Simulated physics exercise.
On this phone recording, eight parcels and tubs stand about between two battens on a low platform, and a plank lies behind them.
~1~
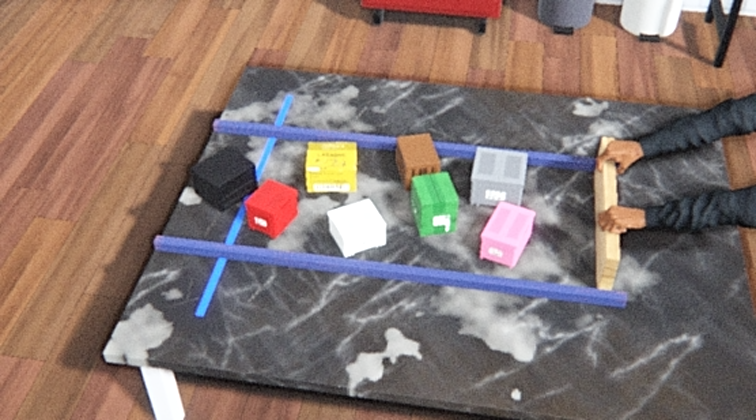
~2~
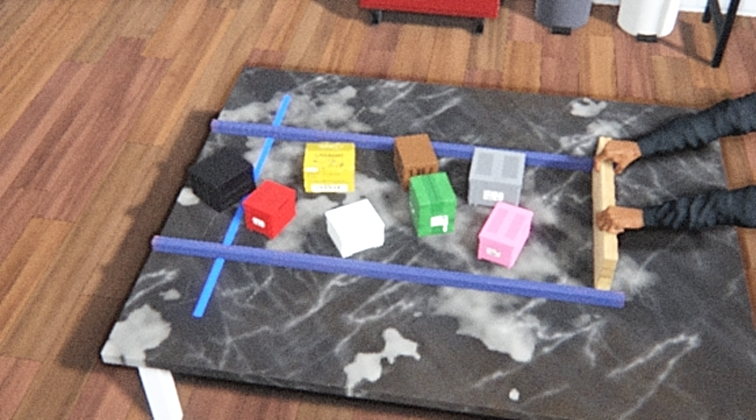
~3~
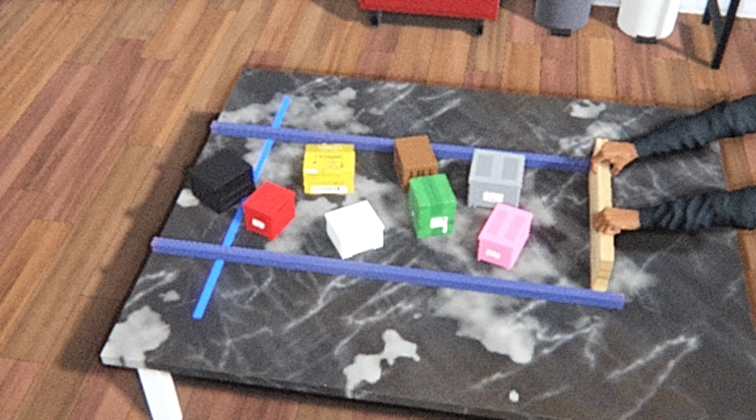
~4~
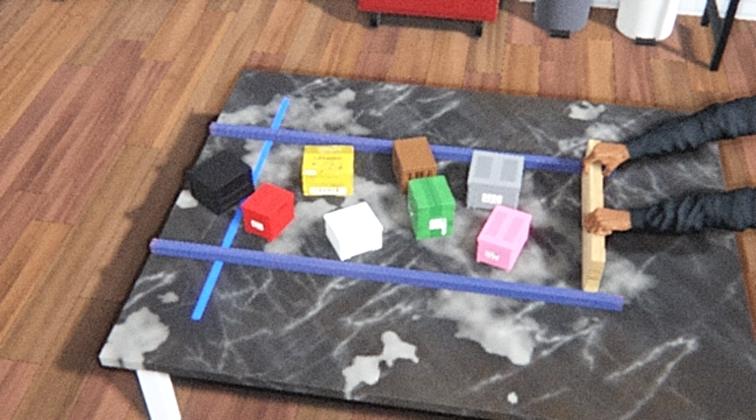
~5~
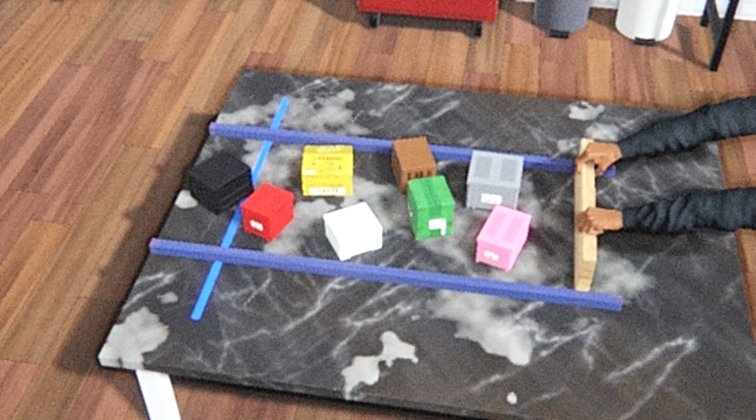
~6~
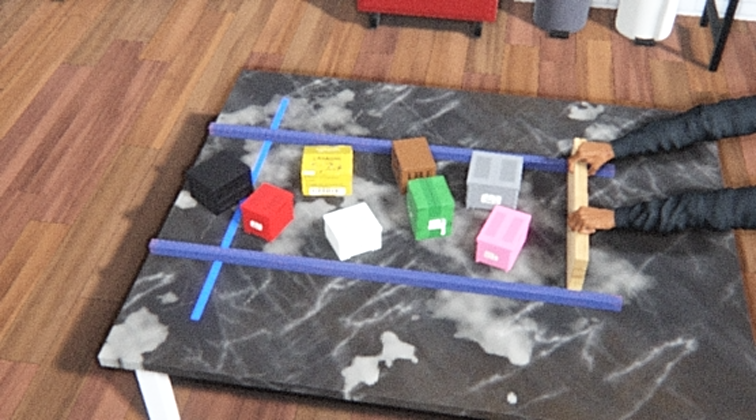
Two hands slide a wooden plank slightly left toward eight still, colourful boxes.
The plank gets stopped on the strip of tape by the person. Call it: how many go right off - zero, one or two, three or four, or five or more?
Three or four go off.
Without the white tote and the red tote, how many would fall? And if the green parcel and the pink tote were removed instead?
Result: 3, then 3.
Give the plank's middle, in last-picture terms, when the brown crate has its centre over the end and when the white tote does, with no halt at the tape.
The middle is at (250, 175) when it's the brown crate, and at (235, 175) when it's the white tote.
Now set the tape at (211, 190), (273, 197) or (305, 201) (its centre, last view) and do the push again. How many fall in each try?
It would be 6, then 2, then 0.
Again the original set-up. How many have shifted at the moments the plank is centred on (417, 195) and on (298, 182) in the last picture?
So 6, and at the other place 8.
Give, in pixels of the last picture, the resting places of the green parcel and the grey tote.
Final pixels, roughly: (195, 177) for the first, (232, 154) for the other.
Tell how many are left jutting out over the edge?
Count of overhanging things: 2.
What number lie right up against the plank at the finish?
2 in contact.
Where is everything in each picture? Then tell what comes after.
The first frame shows black crate (225, 179); red tote (273, 209); yellow box (332, 167); plank (606, 212); tape (251, 191).
The second frame shows red tote (270, 210); green parcel (432, 205).
The third frame shows yellow box (330, 169); plank (600, 213).
The fourth frame shows black crate (221, 182); grey tote (495, 182).
The fifth frame shows red tote (268, 213); pink tote (503, 238).
The sixth frame shows black crate (221, 182); red tote (268, 213); yellow box (328, 170); plank (577, 213); tape (247, 194).
Early on, none off yet; black crate at rest near (221, 182); red tote at rest near (268, 213); yellow box at rest near (328, 170).
A while later, none off yet; black crate at rest near (221, 182); red tote at rest near (268, 213); yellow box travelled about its own width near (285, 165).
Further along, none off yet; black crate travelled a little near (207, 174); red tote travelled well along near (205, 203); yellow box travelled well along near (214, 142).
Finally, the number that fall off is three or four; lost, brown crate, yellow box, red tote and black crate.
